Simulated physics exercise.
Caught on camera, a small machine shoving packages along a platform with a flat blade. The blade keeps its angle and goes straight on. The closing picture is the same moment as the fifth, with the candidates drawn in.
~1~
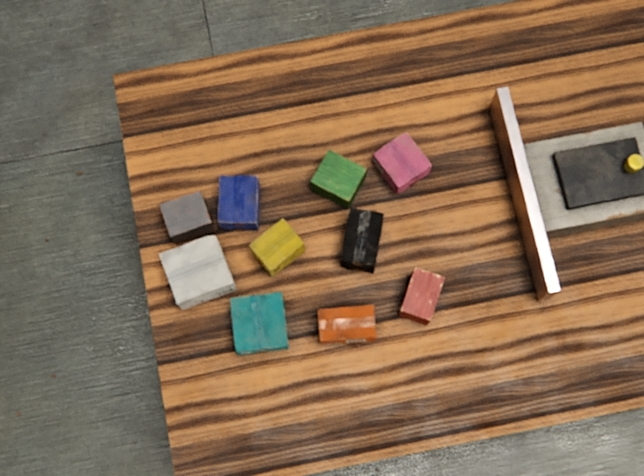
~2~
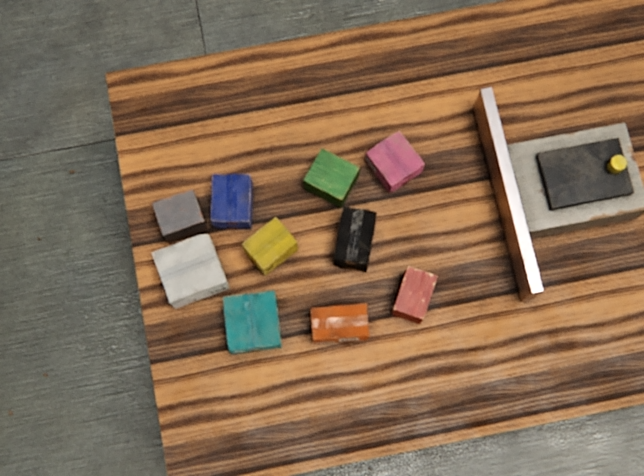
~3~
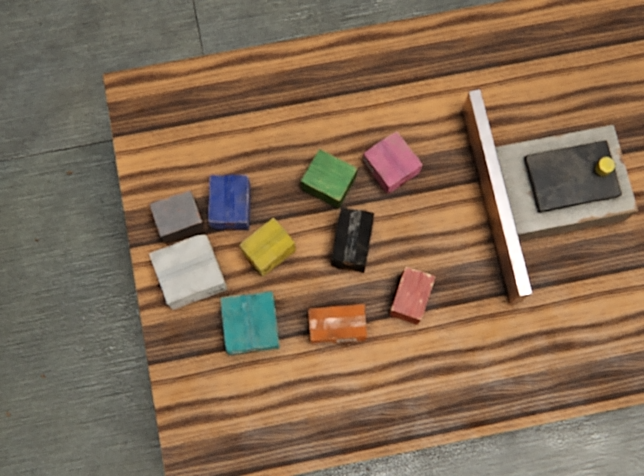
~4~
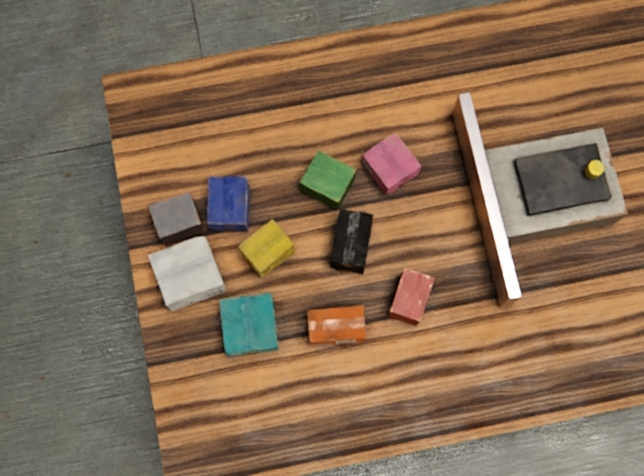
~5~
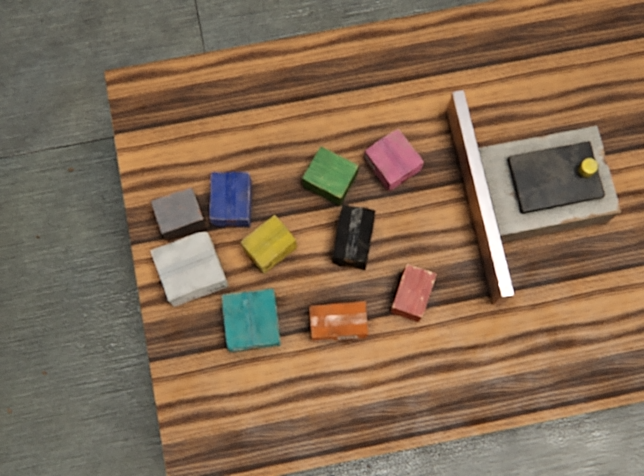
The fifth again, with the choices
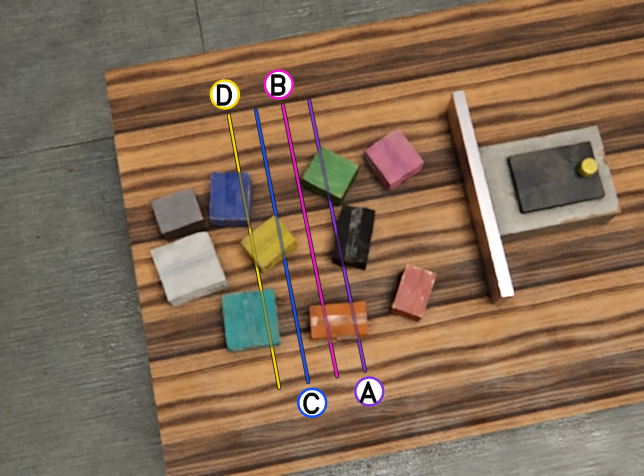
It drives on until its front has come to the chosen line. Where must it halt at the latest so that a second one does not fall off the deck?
D is the last line within the limit.
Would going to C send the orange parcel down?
No.
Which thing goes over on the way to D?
The grey crate goes over.
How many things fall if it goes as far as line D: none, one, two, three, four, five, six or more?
One.
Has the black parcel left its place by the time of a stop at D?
Yes.
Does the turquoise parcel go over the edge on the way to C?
No.
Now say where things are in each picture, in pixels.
In the first picture, robot (595, 174); yellow box (277, 248); black parcel (362, 241).
In the second picture, robot (579, 175); turquoise parcel (253, 323).
In the third picture, robot (566, 177); pink parcel (392, 163).
In the fourth picture, robot (556, 180); green crate (328, 181).
In the fifth picture, robot (550, 178); grey crate (179, 214); white parcel (190, 269); yellow box (269, 245).
On the marked copy, A at (336, 231); B at (309, 236); C at (281, 242); D at (253, 247).
Taking D. A third of the way, robot (468, 194); red crate (395, 302); pink parcel (357, 157).
Two thirds of the way, robot (385, 209); grey crate (160, 220); turquoise parcel (216, 325).
When it is over, robot (324, 221); grey crate over the edge; white parcel (145, 273); one fallen.
As for the rest, A is within the limit but short; B is within the limit but short; C is within the limit but short.
